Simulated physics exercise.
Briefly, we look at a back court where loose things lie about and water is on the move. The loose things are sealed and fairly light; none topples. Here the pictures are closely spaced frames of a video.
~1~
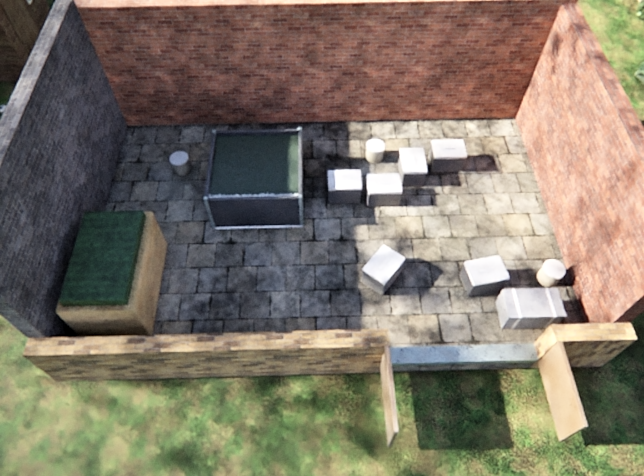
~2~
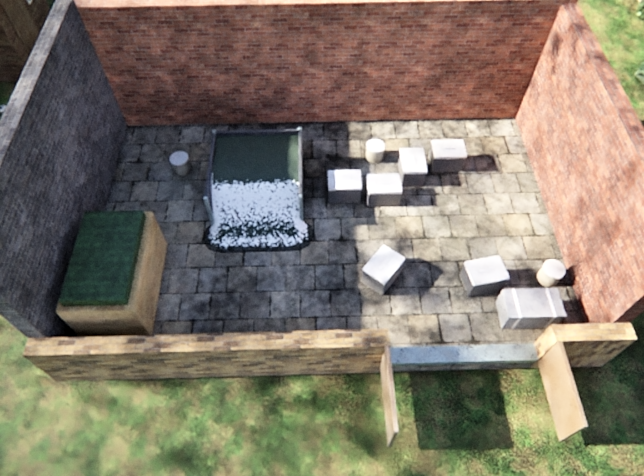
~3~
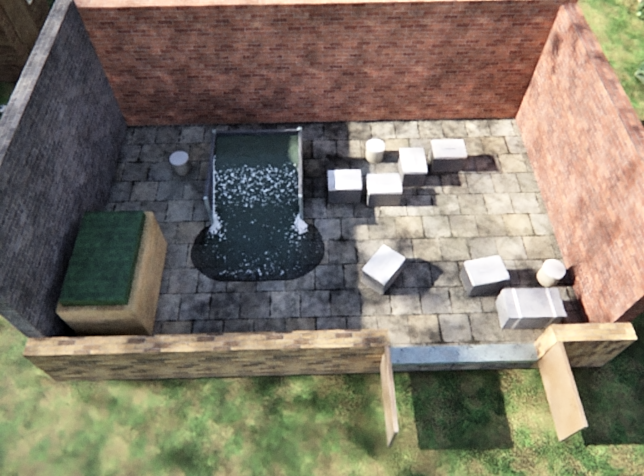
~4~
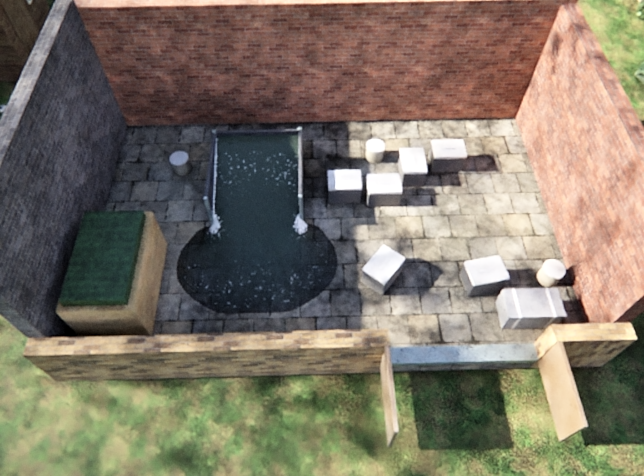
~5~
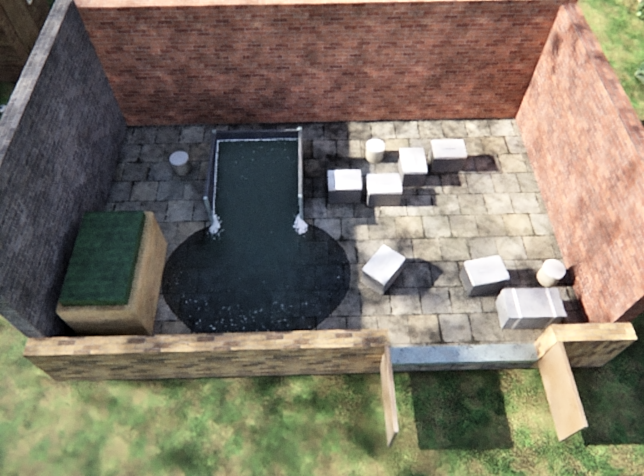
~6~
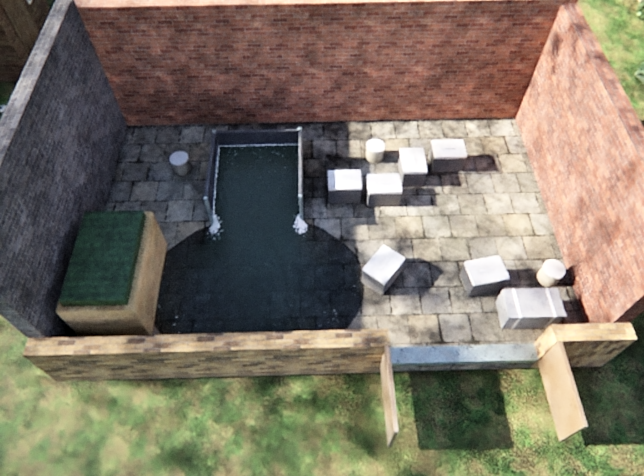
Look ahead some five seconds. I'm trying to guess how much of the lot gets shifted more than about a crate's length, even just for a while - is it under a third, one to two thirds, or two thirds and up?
My guess is under a third.
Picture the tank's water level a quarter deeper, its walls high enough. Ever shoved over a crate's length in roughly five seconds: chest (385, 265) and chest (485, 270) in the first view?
Covered that distance; covered that distance.
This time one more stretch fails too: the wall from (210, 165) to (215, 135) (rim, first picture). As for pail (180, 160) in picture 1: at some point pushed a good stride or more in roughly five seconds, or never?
From what the pictures show, it travelled at least that.
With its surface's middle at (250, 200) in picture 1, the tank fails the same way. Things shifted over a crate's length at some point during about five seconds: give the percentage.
About 30 %.
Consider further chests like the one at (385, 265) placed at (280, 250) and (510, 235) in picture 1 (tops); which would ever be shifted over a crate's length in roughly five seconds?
Result by item: Gets dislodged / gets dislodged.
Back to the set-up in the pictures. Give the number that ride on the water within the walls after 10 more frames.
Counted: 0.
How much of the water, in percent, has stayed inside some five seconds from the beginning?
It comes out at 90 parts in a hundred.
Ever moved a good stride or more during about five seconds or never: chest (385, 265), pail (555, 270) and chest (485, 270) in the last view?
Successively: Moved a long way, never went far, moved a long way.
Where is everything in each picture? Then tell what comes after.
A chest at (345, 179), on the bottom; a chest at (384, 263), on the bottom; 0 of 10 have shifted, in the first picture.
A chest at (345, 179) rests on the ground; a chest at (384, 263) rests on the ground; 0 of 10 have shifted, in the second picture.
A chest at (345, 179), on the bottom; a chest at (384, 263), on the bottom; 0 of 10 have shifted, in the third picture.
A chest at (345, 179) rests on the ground; a chest at (384, 263) rests on the ground; 0 of 10 have shifted, in the fourth picture.
A chest at (345, 179) rests on the ground; a chest at (384, 263) rests on the ground; 0 of 10 have shifted, in the fifth picture.
A chest at (345, 179) rests on the ground; a chest at (384, 263), on the bottom; 0 of 10 have shifted, in the sixth picture.
A moment on, 0 of 10 are well off their spots; 0 afloat.
Next, 0 of 10 are well off their spots; 0 afloat.
Later, 2 of 10 are well off their spots; 0 afloat.
In the end, 2 of 10 are well off their spots, and 2 have been at some point; 0 afloat.
